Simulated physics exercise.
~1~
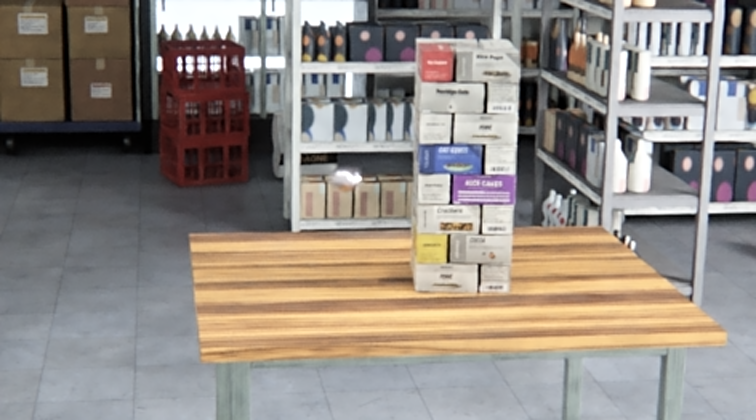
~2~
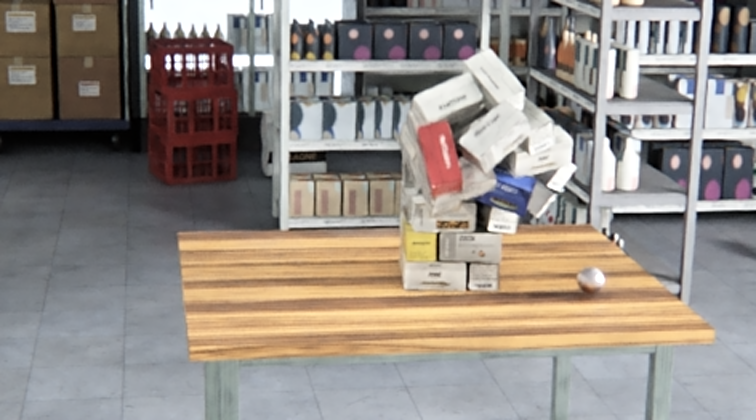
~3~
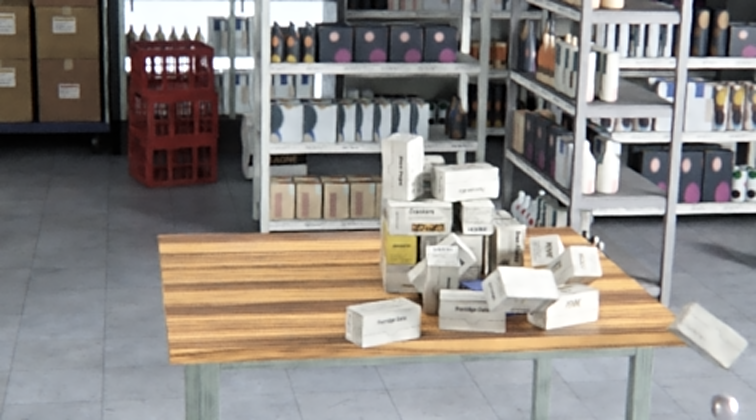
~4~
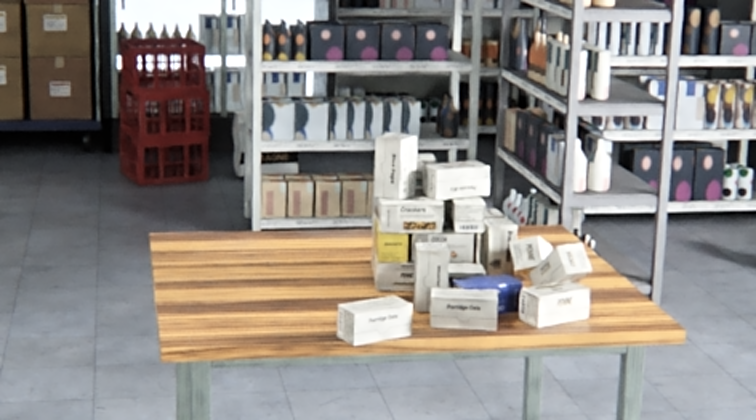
Tower of small boxes on a wooden shop table collapsing as a ball flies through, leaving a low stack and scattered boxes.
